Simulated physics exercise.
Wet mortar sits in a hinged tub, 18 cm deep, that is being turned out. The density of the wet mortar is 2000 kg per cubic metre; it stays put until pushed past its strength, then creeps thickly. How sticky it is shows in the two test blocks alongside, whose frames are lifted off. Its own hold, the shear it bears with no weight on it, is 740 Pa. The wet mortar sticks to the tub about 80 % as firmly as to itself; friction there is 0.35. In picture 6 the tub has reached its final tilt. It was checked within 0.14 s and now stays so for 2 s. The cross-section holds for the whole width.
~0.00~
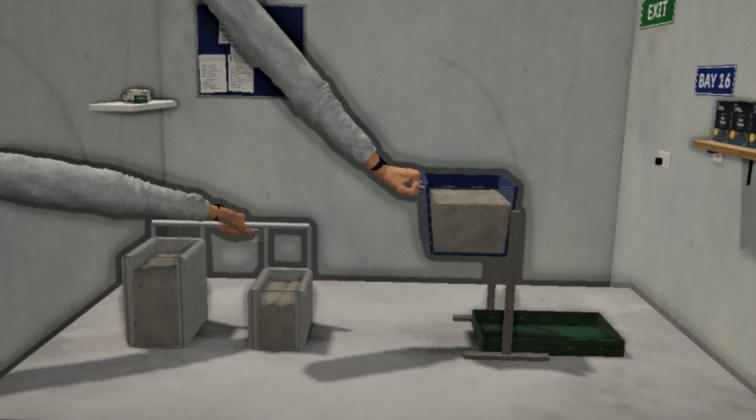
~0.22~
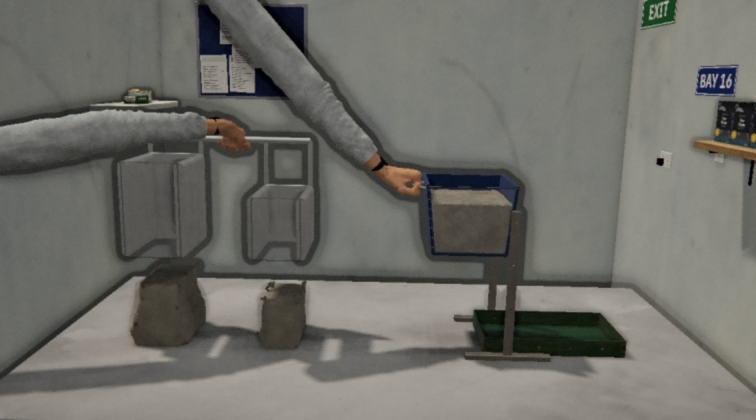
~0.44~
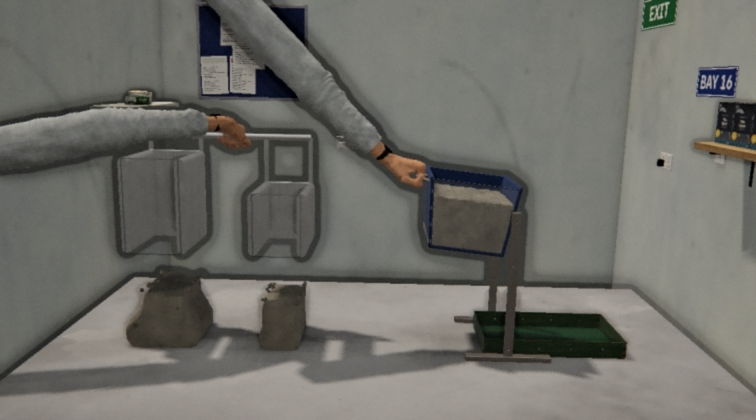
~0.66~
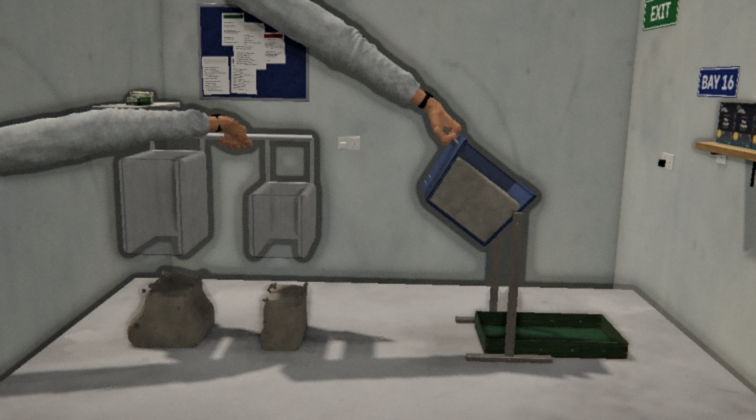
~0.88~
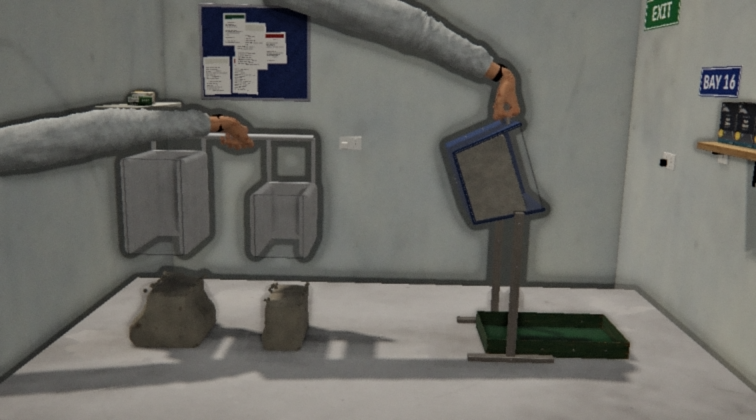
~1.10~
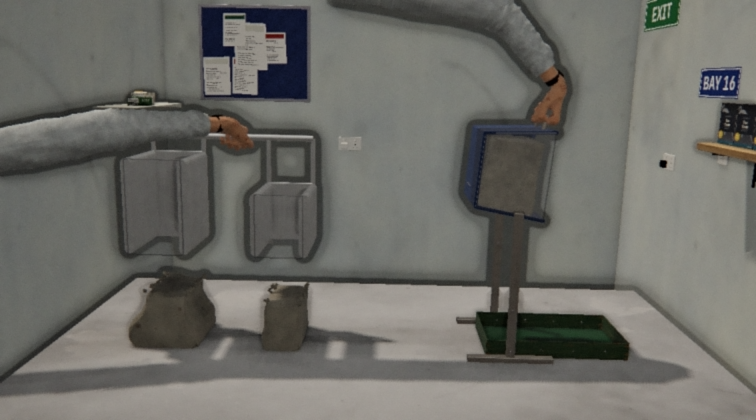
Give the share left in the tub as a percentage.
About 42 %.
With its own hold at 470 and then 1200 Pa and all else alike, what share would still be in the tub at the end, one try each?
In that order: 40 %, 100 %.
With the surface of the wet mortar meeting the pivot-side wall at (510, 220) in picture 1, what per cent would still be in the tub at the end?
Then about 50 %.
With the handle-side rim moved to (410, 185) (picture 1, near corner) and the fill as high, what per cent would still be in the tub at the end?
Then about 40 %.
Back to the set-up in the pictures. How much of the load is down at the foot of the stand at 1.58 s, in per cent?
About 0 %.
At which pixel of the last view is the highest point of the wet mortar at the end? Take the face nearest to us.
Around (506, 178).
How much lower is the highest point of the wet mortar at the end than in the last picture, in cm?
About 11 cm.
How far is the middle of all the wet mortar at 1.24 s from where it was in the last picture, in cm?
Roughly 5 cm.
After 1.24 s, the tub is at 95 degrees and holds 92 %.
After 1.41 s, the tub is at 95 degrees and holds 58 %.
After 1.58 s, the tub is at 95 degrees and holds 42 %.
After 1.75 s, the tub is at 95 degrees and holds 42 %.
After 3.10 s, the tub is at 95 degrees and holds 42 %.
